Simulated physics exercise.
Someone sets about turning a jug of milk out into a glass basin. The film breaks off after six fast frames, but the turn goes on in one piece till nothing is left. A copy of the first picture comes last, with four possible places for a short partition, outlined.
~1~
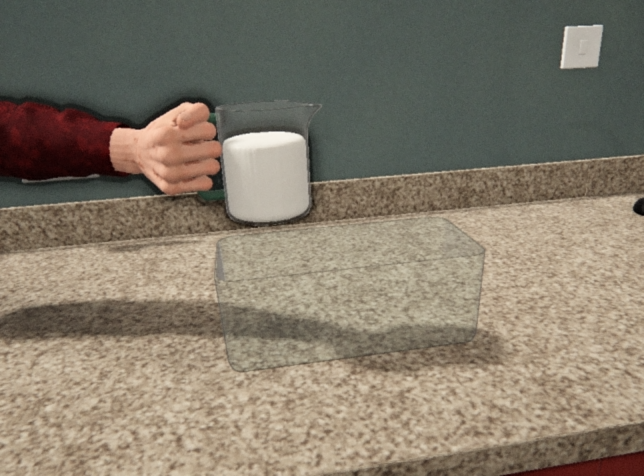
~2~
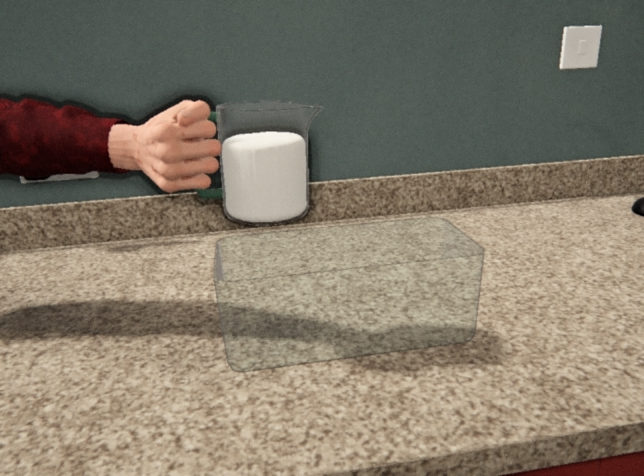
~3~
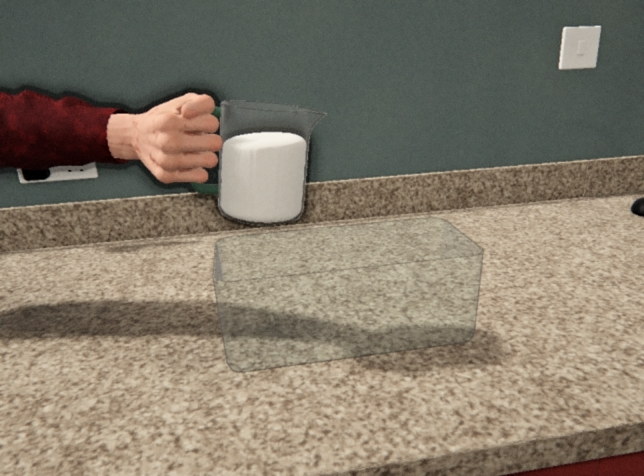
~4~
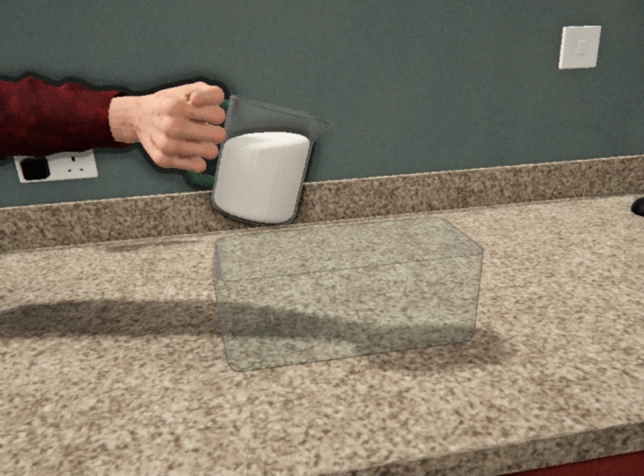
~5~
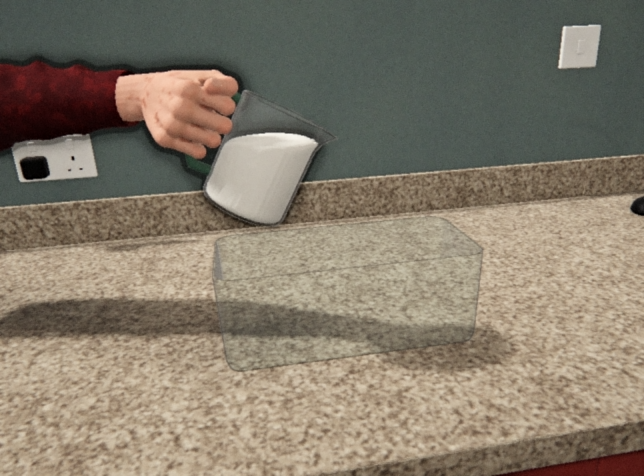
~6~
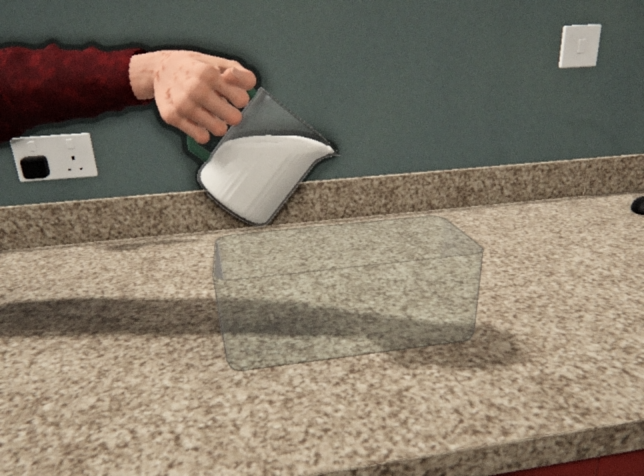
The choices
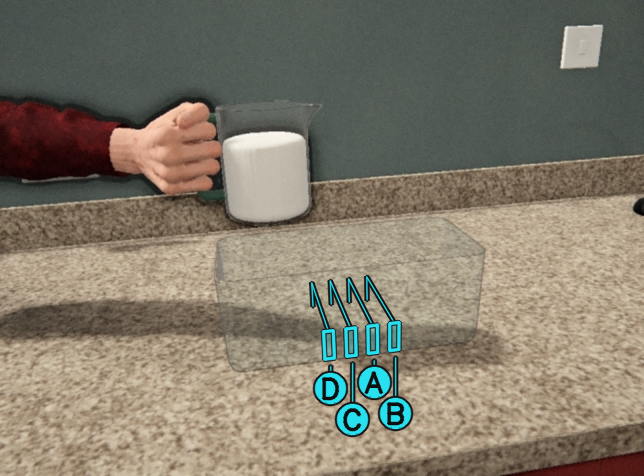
A hand in a dark red sleeve held a clear jug of milk upright above a glass basin on a speckled counter, then gradually tilted it to the right, the milk slanting toward the lip.
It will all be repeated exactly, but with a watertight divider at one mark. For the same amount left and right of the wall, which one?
The best slot is B.
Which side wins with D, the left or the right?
The right side.
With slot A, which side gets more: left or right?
The right side.
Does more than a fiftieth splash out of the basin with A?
No, it does not.
On the marked copy, A at (374, 360); B at (395, 357); C at (352, 363); D at (330, 366).
Choosing A, about 12 % ends left of the wall and 87 % right of it.
Choosing B, about 53 % ends left of the wall and 46 % right of it.
Choosing C, about 6 % ends left of the wall and 93 % right of it.
Choosing D, about 6 % ends left of the wall and 93 % right of it.
